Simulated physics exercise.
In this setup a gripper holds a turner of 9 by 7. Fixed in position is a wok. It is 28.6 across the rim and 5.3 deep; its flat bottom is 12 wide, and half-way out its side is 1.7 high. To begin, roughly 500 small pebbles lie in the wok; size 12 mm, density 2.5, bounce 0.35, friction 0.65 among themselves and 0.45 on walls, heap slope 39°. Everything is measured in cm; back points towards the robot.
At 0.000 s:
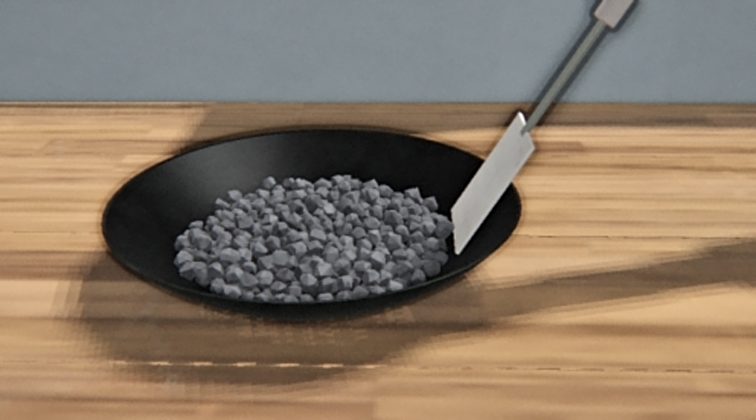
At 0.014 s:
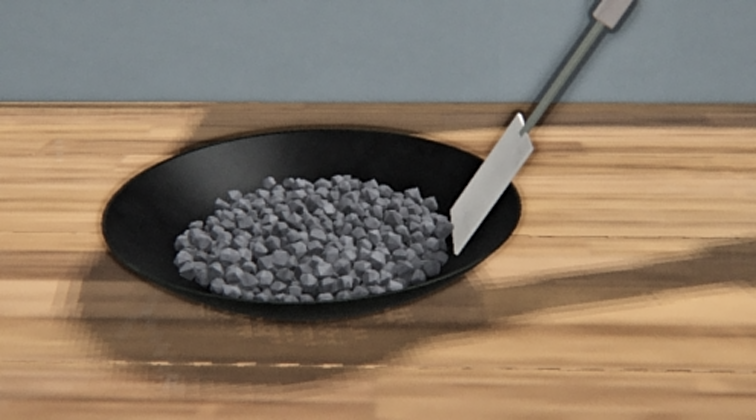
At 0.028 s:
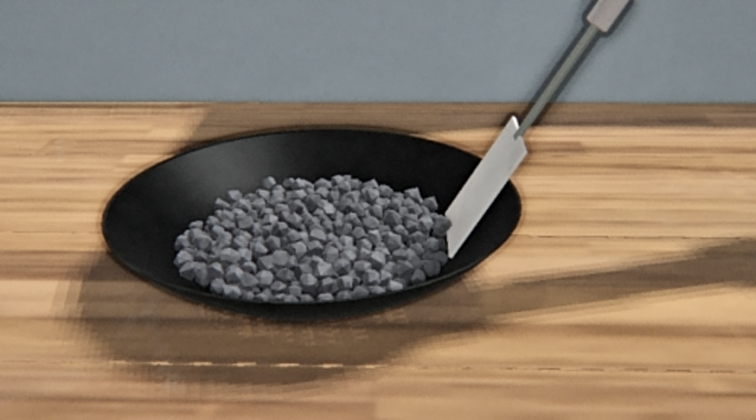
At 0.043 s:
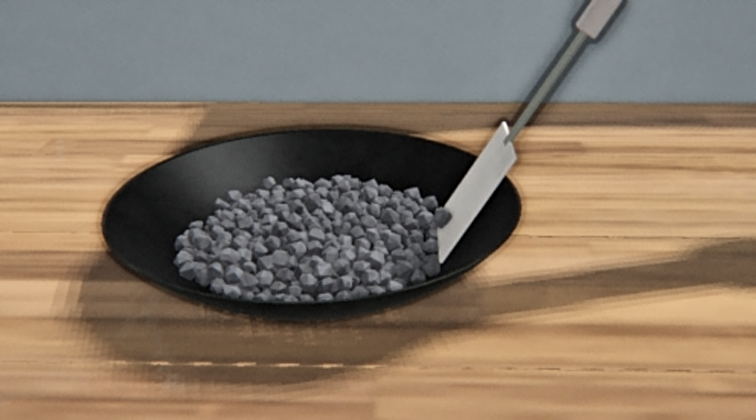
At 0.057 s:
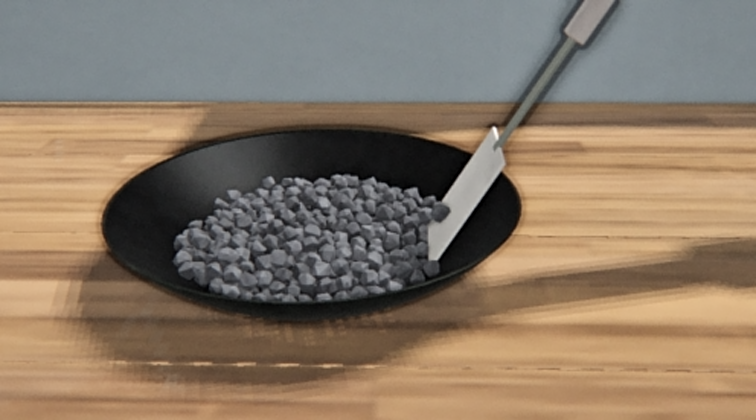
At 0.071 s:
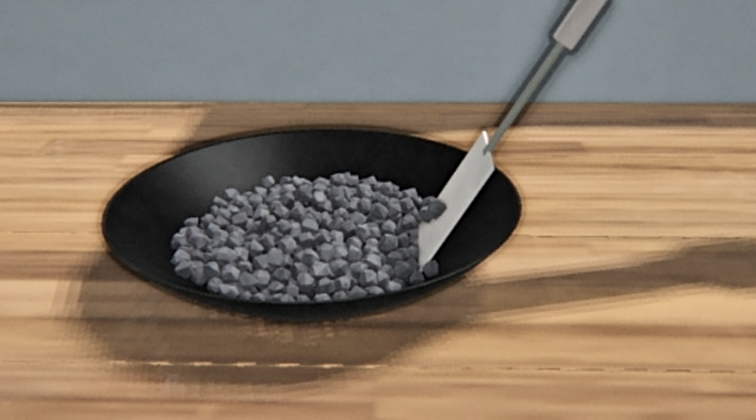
In a black wok on a wooden surface, a turner pushes gray pebbles slightly left.
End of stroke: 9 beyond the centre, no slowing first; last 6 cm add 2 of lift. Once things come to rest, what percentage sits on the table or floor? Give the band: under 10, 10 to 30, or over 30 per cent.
10 to 30 per cent.
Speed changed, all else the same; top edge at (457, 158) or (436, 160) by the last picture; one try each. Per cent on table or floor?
Respectively, some 40 and 45 per cent.
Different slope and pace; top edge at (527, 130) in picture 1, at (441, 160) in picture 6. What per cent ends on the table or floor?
About 45 per cent.
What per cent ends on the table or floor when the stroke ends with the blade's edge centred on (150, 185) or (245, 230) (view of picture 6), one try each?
35 % and 0 %.
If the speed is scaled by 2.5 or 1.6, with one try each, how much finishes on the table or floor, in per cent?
45 and 30 %.
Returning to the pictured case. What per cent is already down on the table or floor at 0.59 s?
I'd put it at around 20 per cent.
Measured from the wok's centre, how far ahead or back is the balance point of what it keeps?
Ahead, by around 4.5 cm.
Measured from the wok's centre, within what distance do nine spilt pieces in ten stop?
Distance: Approx. 25 cm.
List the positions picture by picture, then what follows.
In the first picture, turner top edge at (527, 130), sloping 59°; upper third of the load around (323, 227), from x 185 to 445, top at y 180; 496 in the wok.
In the second picture, turner top edge at (526, 130), sloping 59°; upper third of the load around (323, 227), from x 185 to 445, top at y 180.
In the third picture, turner top edge at (520, 134), sloping 59°; upper third of the load around (323, 226), from x 185 to 440, top at y 180.
In the fourth picture, turner top edge at (510, 139), sloping 59°; upper third of the load around (323, 225), from x 185 to 440, top at y 180.
In the fifth picture, turner top edge at (499, 144), sloping 59°; upper third of the load around (320, 223), from x 180 to 440, top at y 180.
In the sixth picture, turner top edge at (489, 149), sloping 59°; upper third of the load around (310, 221), from x 180 to 435, top at y 180; 496 in the wok.
By 0.20 s, sloping 59°, highest piece 5 above the table; 496 in the wok.
By 0.32 s, sloping 59°, highest piece 8 above the table; 492 in the wok, 4 on the blade or in flight.
By 0.59 s, sloping 59°, highest piece 7 above the table; 403 in the wok, 91 on the table or floor, 2 on the blade or in flight.
By 1.64 s, sloping 59°, highest piece 7 above the table; 402 in the wok, 94 on the table or floor.
Final count, 402 in the wok, 94 on the table or floor. That is 19 % on the table or floor.
